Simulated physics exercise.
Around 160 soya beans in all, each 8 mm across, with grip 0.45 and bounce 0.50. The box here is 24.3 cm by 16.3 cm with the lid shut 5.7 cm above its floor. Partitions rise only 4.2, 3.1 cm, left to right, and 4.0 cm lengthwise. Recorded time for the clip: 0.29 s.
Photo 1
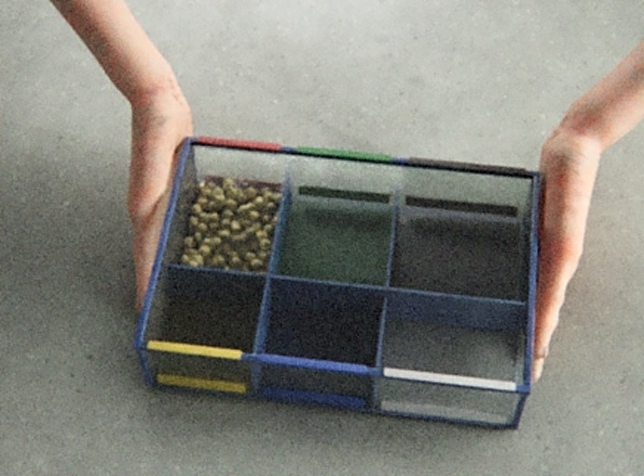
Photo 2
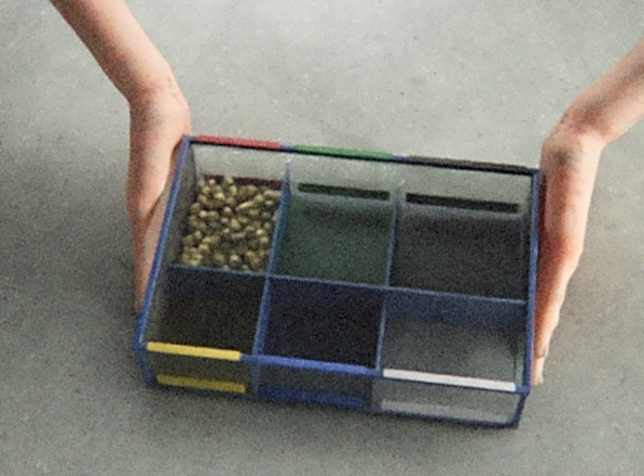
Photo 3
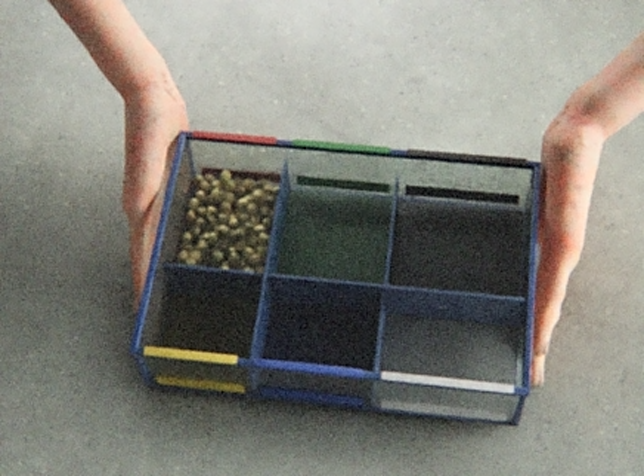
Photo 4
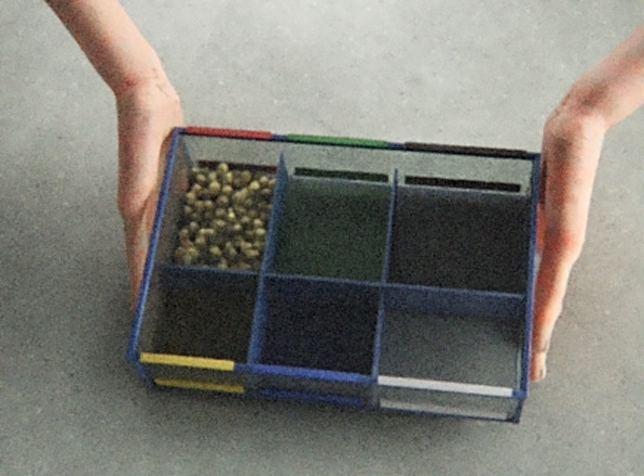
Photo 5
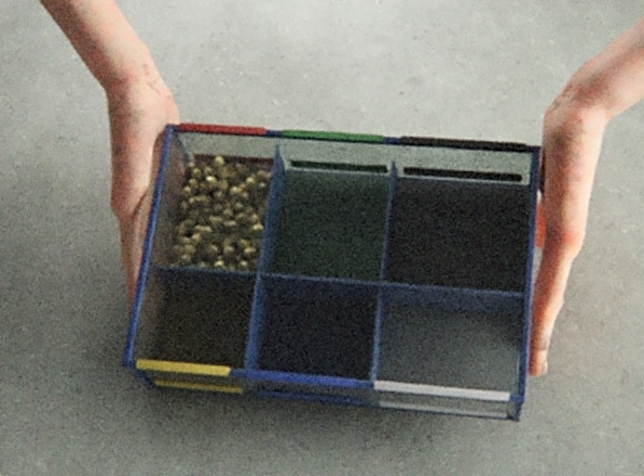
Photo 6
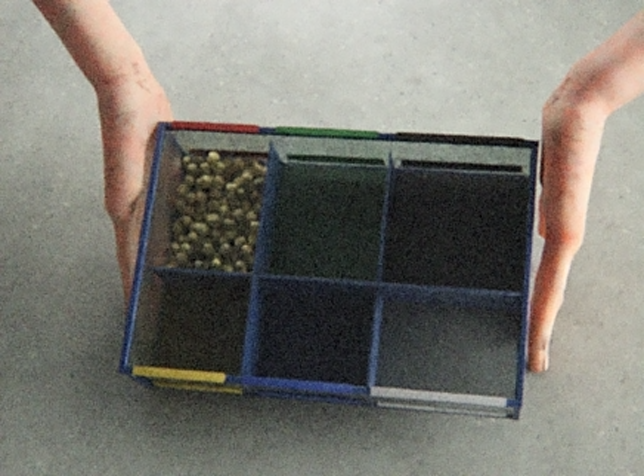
A clear, blue-edged box is held between two hands over a plain grey surface, seen from above at an angle. Greenish-tan beans fill the back-left compartment, marked red, while the green and black ones beside it and the yellow, blue and white ones in front are empty. The hands slowly tilt the box a little, lowering its front-left corner, as the beans stay bunched in their compartment and the camera stays still.
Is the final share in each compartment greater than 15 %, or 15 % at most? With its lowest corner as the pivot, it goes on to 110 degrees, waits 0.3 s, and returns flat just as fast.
Red: Greater than 15 %, blue: 15 % at most, green: 15 % at most, yellow: Greater than 15 %, white: 15 % at most, black: 15 % at most.
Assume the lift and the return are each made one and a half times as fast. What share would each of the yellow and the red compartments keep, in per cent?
The yellow compartment would end with 30 per cent, the red one with 70 per cent.
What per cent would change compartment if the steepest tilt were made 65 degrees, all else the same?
Some 0 per cent.
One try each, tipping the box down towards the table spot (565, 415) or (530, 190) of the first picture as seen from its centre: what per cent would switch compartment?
Near 50 and 15 percent, in that order.
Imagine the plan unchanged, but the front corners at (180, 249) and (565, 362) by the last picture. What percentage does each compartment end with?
Result - red: 75 %; blue: 0 %; green: 5 %; yellow: 0 %; white: 0 %; black: 15 %.
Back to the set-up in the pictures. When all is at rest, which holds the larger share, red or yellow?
Go with red, that one ends with more.
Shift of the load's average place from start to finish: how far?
It shifts by roughly 4.5 cm.
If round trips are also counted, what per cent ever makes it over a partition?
Close to 35 percent.
Then, 1.42 s after the last picture, tilt 110 degrees; red 75 %, yellow 25 %.
Then, 2.37 s after the last picture, tilt 55 degrees; red 70 %, yellow 30 %.
Then, 3.30 s after the last picture, tilt 0 degrees; red 65 %, yellow 35 %.
In the end, red 65 %, blue 0 %, green 0 %, yellow 35 %, white 0 %, black 0 %.
